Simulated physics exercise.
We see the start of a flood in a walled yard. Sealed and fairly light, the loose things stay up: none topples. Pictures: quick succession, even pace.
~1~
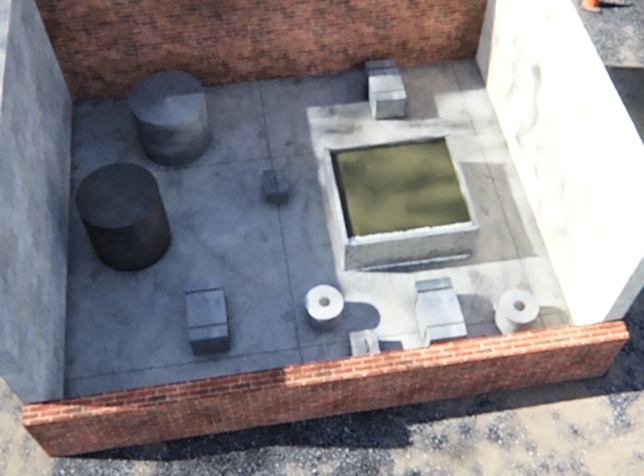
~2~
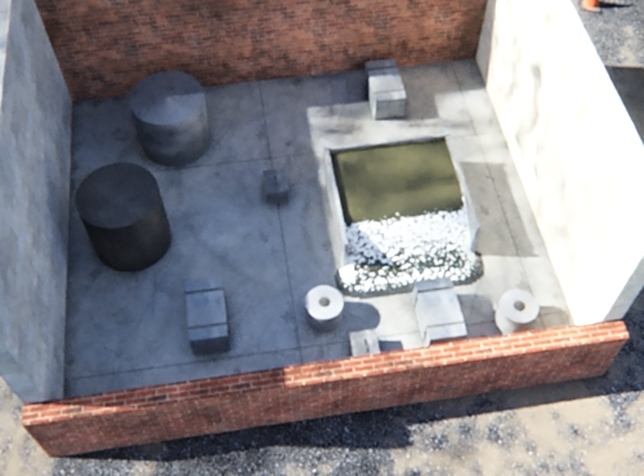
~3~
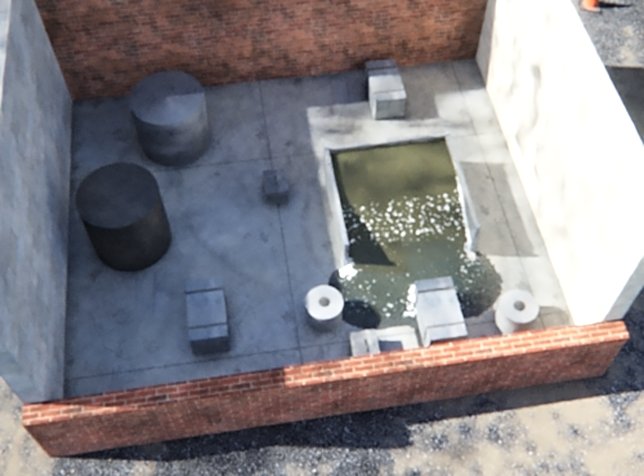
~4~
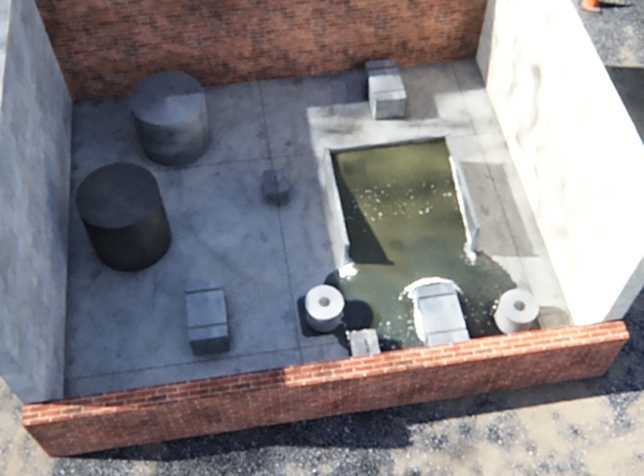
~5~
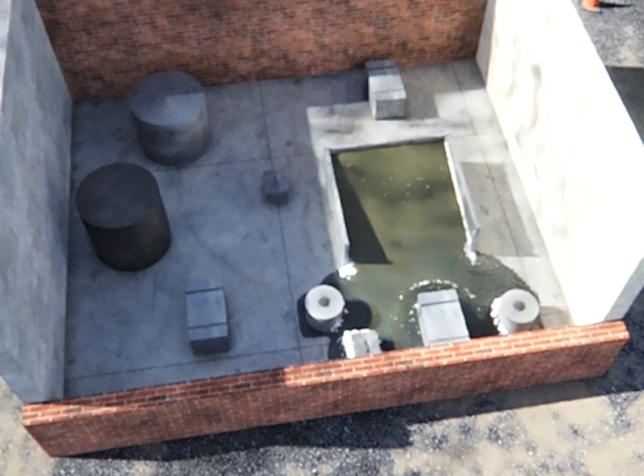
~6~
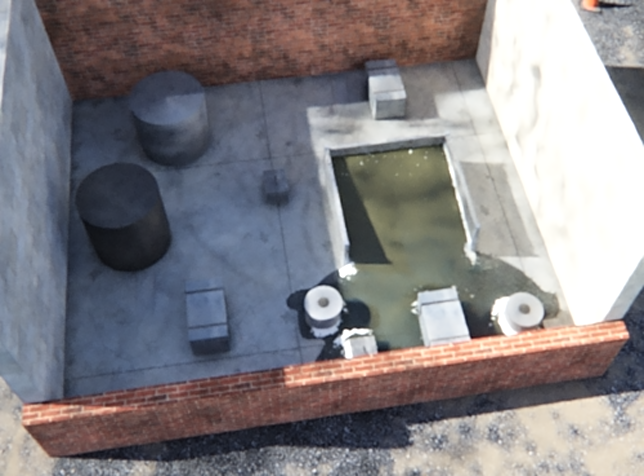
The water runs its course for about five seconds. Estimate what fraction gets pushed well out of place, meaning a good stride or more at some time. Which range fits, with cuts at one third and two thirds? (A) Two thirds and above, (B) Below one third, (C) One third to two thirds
A, two thirds and above.
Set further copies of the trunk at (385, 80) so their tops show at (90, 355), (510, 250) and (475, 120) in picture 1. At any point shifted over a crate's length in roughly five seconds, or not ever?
Shoved clear, shoved clear, shoved clear.
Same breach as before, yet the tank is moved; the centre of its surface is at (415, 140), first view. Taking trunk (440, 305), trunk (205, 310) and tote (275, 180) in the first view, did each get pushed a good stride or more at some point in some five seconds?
As listed: Moved that far, swept aside, short of that.
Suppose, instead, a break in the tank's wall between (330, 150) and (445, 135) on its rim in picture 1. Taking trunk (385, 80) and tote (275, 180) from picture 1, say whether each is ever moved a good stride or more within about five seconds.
In order: Covered the distance, fell short.
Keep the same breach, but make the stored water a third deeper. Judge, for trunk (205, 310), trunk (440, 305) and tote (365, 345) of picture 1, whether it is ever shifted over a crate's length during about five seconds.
In sequence: Went the distance, went the distance and went the distance.
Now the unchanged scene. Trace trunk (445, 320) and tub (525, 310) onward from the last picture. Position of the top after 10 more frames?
They end up close to (480, 300) and close to (514, 235).
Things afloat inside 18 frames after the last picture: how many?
That adds up to 2.
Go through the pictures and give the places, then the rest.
In the first frame, a trunk at (440, 307) rests on the ground; a tote at (366, 346) rests on the ground; 0 of 7 have shifted.
In the second frame, a trunk at (440, 307), on the bottom; a tote at (366, 346), on the bottom; 0 of 7 have shifted.
In the third frame, a trunk at (440, 307) rests on the ground; a tote at (366, 346) rests on the ground; 0 of 7 have shifted.
In the fourth frame, a trunk at (442, 313) rests on the ground, close to its start; a tote at (366, 346), on the bottom; 1 of 7 have shifted.
In the fifth frame, a trunk at (445, 321), on the bottom, close to its start; a tote at (365, 347), on the bottom; 1 of 7 have shifted.
In the sixth frame, a trunk at (445, 320), on the bottom, close to its start; a tote at (364, 353) rests on the ground, close to its start; 3 of 7 have shifted.
A moment on, 0 of 7 are well off their spots; 2 afloat.
Next, 3 of 7 are well off their spots; 1 afloat.
Later, 5 of 7 are well off their spots; 2 afloat.
In the end, 5 of 7 are well off their spots, and 5 have been at some point; 3 afloat.
